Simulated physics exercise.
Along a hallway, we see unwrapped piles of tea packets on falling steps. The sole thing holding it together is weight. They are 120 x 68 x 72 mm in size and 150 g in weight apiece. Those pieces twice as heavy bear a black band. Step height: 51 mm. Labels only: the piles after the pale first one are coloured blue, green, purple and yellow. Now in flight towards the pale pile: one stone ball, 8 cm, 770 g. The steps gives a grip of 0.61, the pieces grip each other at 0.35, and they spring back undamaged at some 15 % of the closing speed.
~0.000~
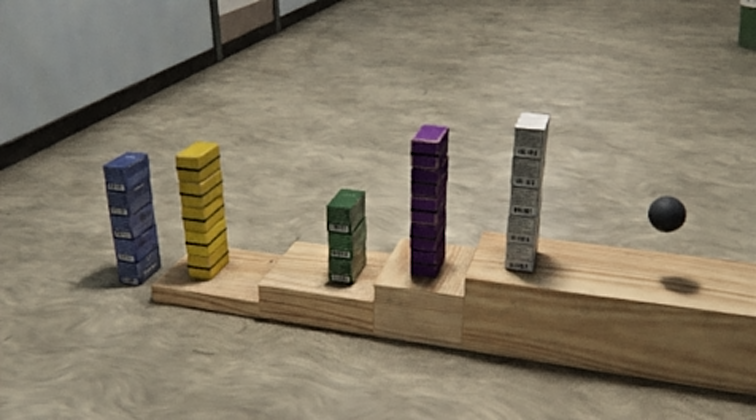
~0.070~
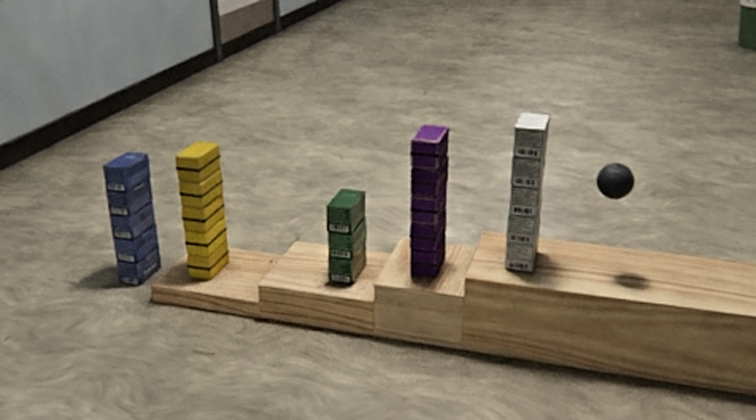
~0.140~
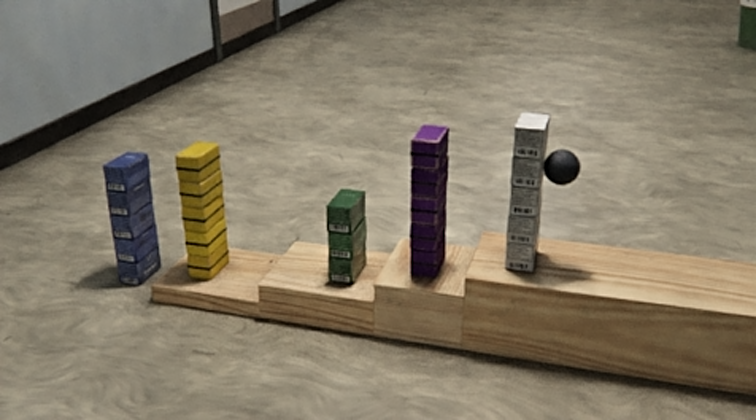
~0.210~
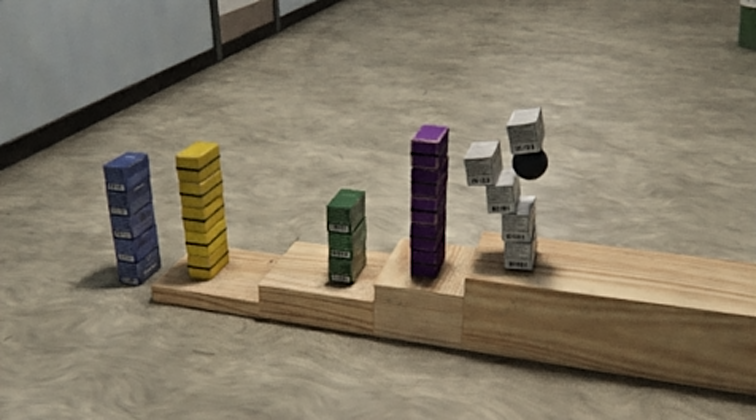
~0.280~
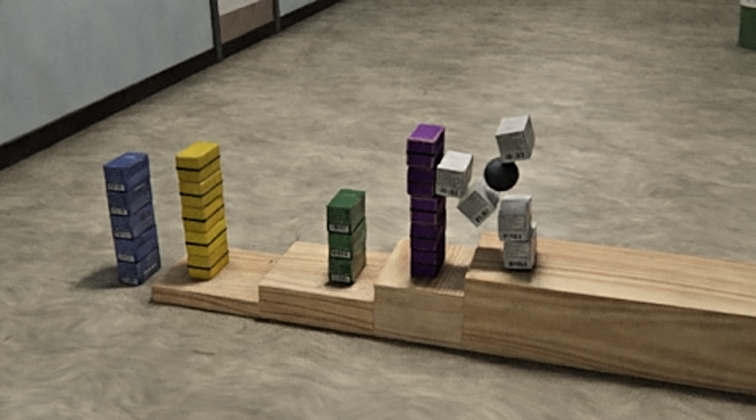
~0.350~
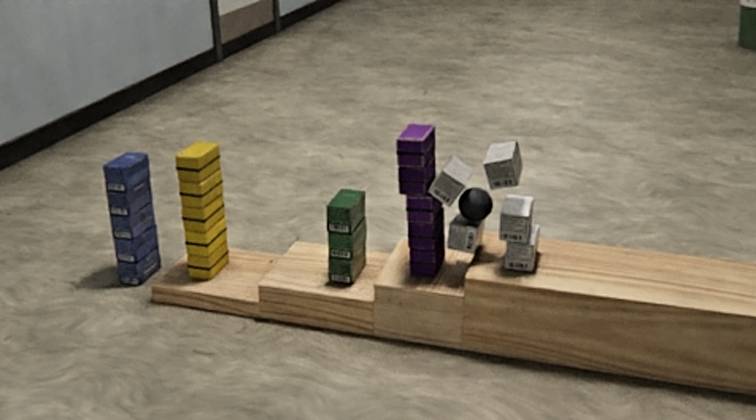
To begin with, a dark ball flies leftward above wooden steps toward a pale stack of packets, one of several coloured stacks. It strikes the upper part, knocking pale packets loose, and they tumble leftward into the purple stack, whose upper section shifts left while the green, yellow and blue stacks stay still.
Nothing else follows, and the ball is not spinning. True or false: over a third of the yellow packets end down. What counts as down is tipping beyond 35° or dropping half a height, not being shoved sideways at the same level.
False, it is under a third.
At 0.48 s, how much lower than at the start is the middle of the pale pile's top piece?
20 cm lower.
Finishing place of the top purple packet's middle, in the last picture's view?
Roughly at (230, 258).
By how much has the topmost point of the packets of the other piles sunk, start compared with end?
I'd put it at around 10 cm.
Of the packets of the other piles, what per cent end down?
Around 35 per cent, I'd say.
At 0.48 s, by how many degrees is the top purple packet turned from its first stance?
Close to 10° of tilt compared with the start.
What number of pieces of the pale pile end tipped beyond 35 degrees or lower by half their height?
That makes 3 in all.
After 0.48 s, 3 of the pale pile down; none of the 5 yellow packets down (0 of 18 in all colours); top yellow packet unmoved; top purple packet 8° from how it stood.
After 0.70 s, 3 of the pale pile down; none of the 5 yellow packets down (4 of 18 in all colours); top yellow packet unmoved; top purple packet on its side.
After 1.00 s, 3 of the pale pile down; none of the 5 yellow packets down (6 of 18 in all colours); top yellow packet 7 mm from its place; top green packet upside down.
In the end (1.7 s), 3 of the pale pile down; none of the 5 yellow packets down (6 of 18 in all colours); top yellow packet unmoved; top green packet upside down. That is 0 per cent. From the last view, middles, top yellow packet near (197, 162), top green packet near (253, 261).
